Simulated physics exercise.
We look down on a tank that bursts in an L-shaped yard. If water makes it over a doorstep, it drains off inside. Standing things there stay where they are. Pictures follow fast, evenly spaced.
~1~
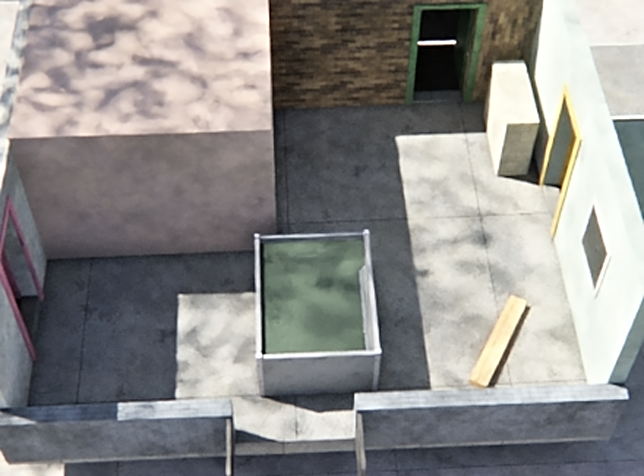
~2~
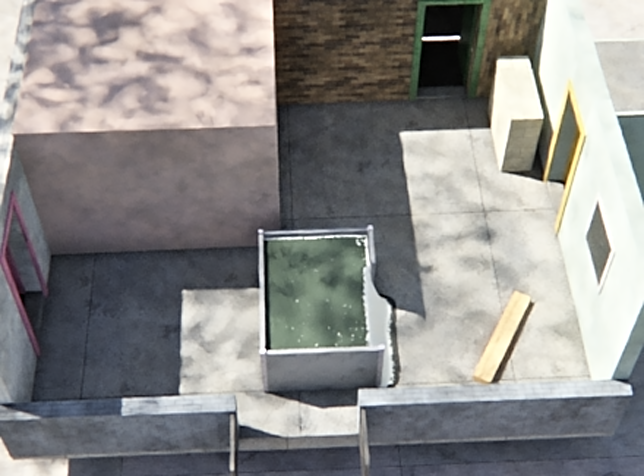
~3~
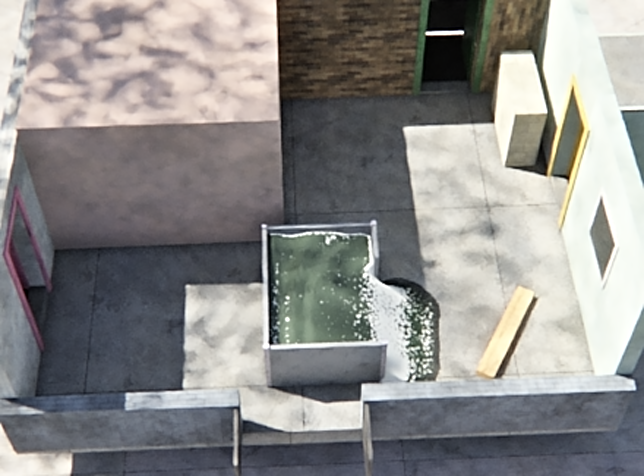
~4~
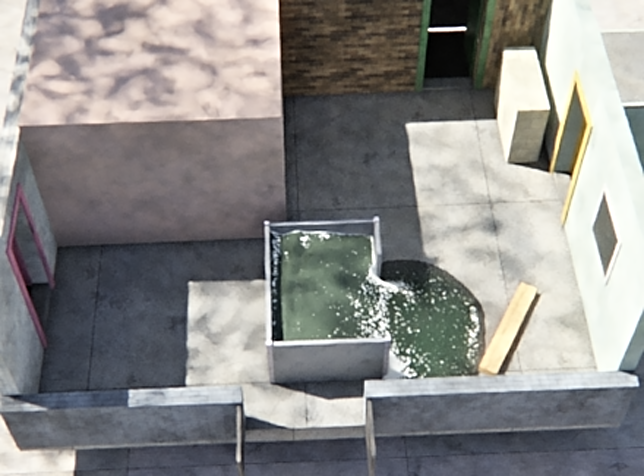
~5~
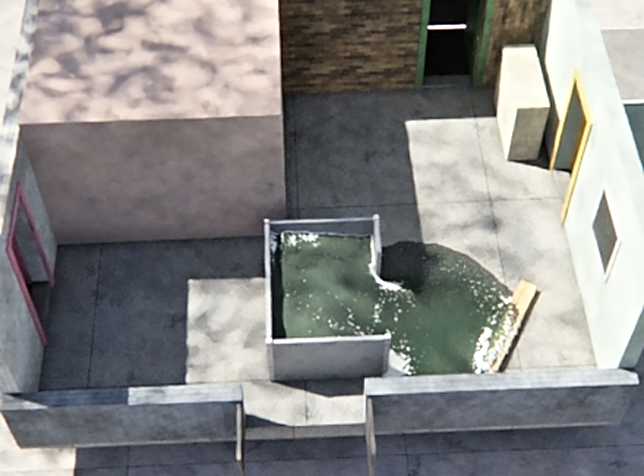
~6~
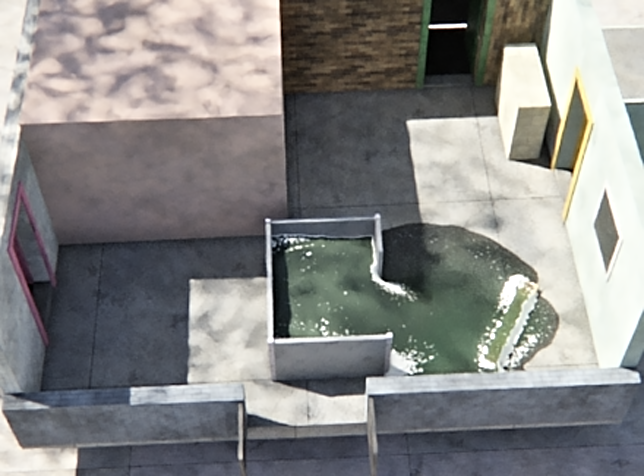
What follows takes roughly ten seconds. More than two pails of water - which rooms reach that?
My prediction: I expect the green door to go past two buckets. I expect the pink door to stop at two buckets or less. I expect the yellow door to go past two buckets.
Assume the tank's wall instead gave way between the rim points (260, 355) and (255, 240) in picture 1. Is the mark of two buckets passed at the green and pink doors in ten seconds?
Note - green door: Below threshold; pink door: Above threshold.
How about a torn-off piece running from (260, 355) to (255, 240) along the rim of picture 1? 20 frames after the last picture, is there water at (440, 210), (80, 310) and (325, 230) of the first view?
Untouched, soaked, untouched.
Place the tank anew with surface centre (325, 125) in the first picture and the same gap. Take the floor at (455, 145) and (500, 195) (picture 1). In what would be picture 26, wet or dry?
I'd say swamped for the first and swamped for the second.
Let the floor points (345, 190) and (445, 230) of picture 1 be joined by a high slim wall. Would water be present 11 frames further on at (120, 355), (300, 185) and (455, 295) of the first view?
Lab note - spot 1 parched, spot 2 parched, spot 3 inundated.
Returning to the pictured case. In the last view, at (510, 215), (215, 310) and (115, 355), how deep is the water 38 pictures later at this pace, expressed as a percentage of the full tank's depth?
The depth comes out near 8, 0 and 2 per cent.
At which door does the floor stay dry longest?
The door marked pink.
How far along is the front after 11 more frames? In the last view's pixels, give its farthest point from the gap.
Close to (525, 93), I think.
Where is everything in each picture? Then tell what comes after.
The first picture shows still water in the tank at (315, 295).
In the second picture, water pours out at (373, 331) and has run to (381, 389).
In the third picture, water pours out at (376, 326) and has run to (417, 289).
In the fourth picture, water pours out at (379, 324) and has run to (476, 307).
In the fifth picture, the front is at (508, 296), out from the gap at (379, 322).
In the sixth picture, water pours out at (381, 322) and has run to a hidden place.
A moment on, water covers 30 % of the floor; the green door not reached, the pink door not reached, the yellow door wet at the sill, nothing in.
Next, water covers 30 % of the floor; the green door not reached, the pink door not reached, the yellow door under two buckets in.
Then, water covers 55 % of the floor; the green door wet at the sill, nothing in, the pink door not reached, the yellow door over two buckets in.
Later, water covers 75 % of the floor; the green door over two buckets in, the pink door not reached, the yellow door over two buckets in.
In the end, water covers 85 % of the floor; the green door far over two buckets in, the pink door wet at the sill, nothing in, the yellow door over two buckets in.
